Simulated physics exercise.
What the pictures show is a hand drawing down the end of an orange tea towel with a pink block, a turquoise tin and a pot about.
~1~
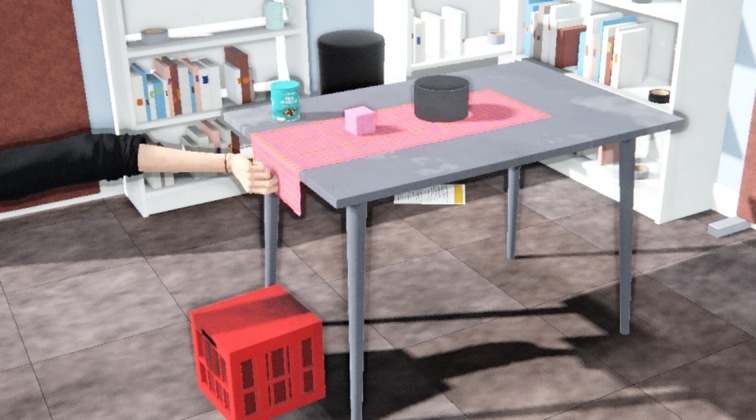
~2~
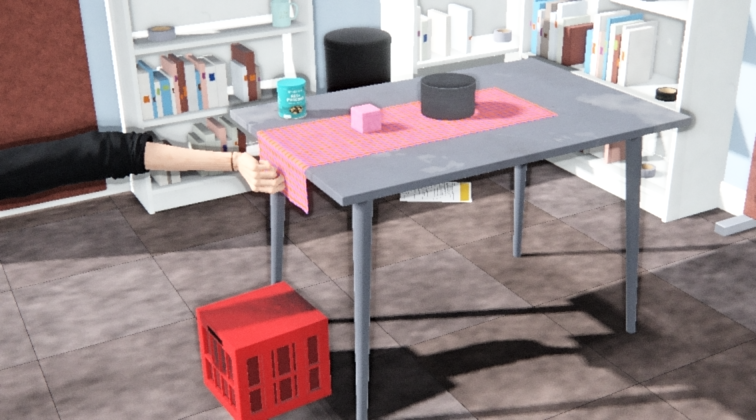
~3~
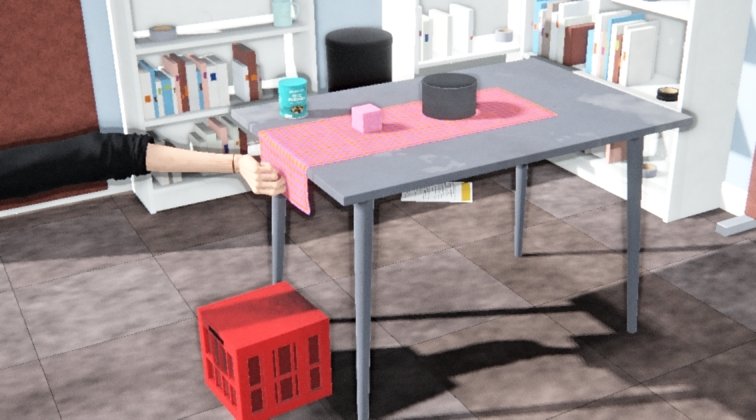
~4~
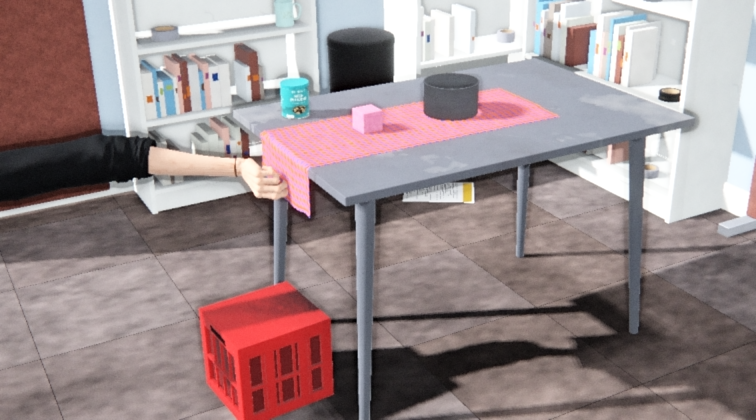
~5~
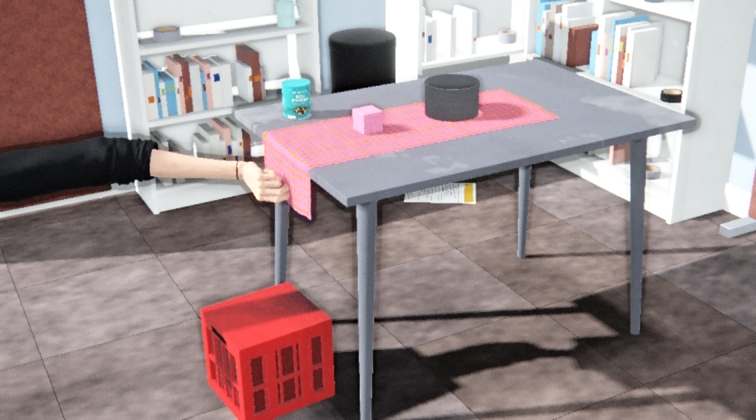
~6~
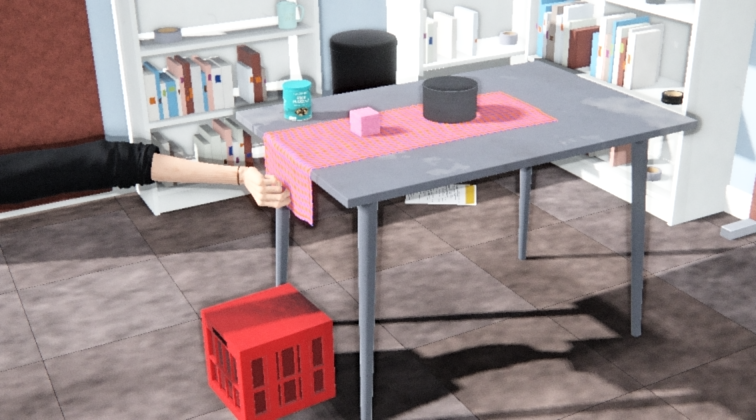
A hand at the end of a dark-sleeved arm reaches in from the left to a grey table in a room with white bookshelves, seen from slightly above. It grips the hanging end of a pinkish-orange cloth bearing a pink block and a dark pot, with a turquoise tin beside it and a red crate below. The view shifts slightly at first, then the hand draws the cloth down a little.
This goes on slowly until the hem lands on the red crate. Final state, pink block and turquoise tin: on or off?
Pink block - off; turquoise tin - on.
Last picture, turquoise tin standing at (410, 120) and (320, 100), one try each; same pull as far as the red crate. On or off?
The first attempt sees it leave the surface, the second sees it stay up top.
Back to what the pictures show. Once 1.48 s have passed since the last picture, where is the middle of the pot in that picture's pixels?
Near (358, 117).
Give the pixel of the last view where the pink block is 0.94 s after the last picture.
At that time it sits close to pixel (305, 134).
Then, 0.36 s after the last picture, hem going down; block carried along near (342, 126); tin unmoved.
Then, 0.94 s after the last picture, hem going down; block carried along near (305, 134); tin unmoved.
Then, 1.48 s after the last picture, hem on the crate; block down below near (238, 286); tin unmoved.
At rest, hem on the crate; block down below near (238, 286); tin unmoved. The pink block falls off and the turquoise tin remains up there.
